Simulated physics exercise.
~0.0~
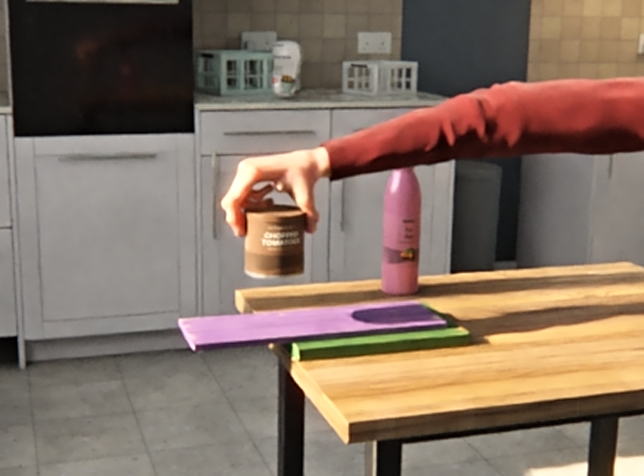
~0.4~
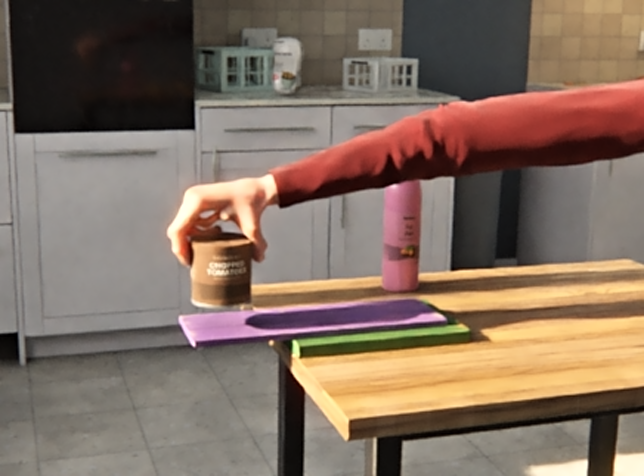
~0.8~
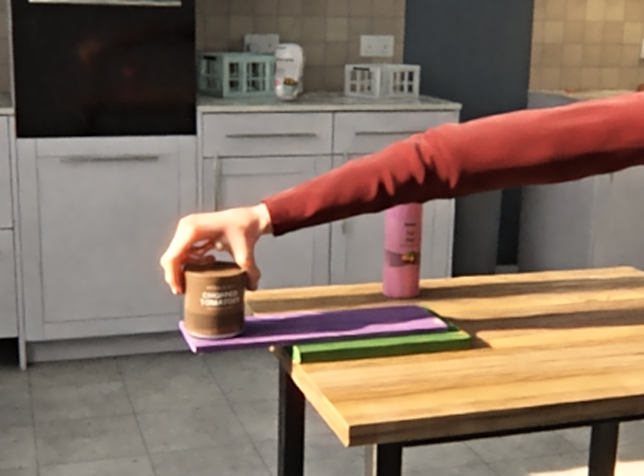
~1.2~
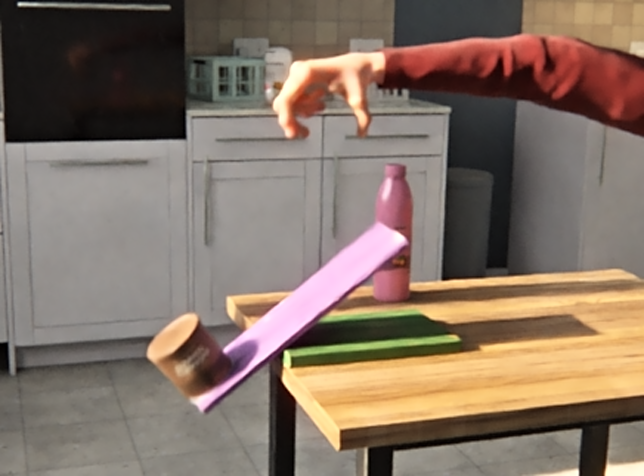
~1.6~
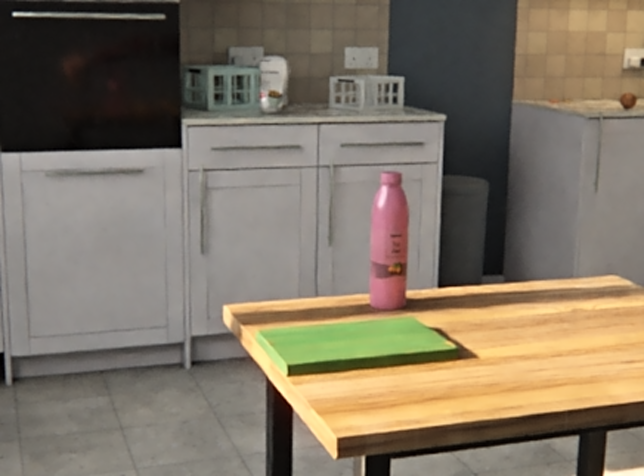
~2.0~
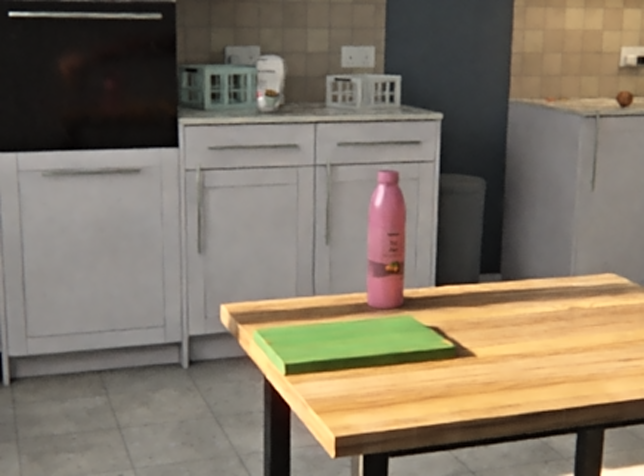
Brown tin lowered by hand onto the overhanging end of a purple board, tipping it off the table, green slab and bottle remaining.
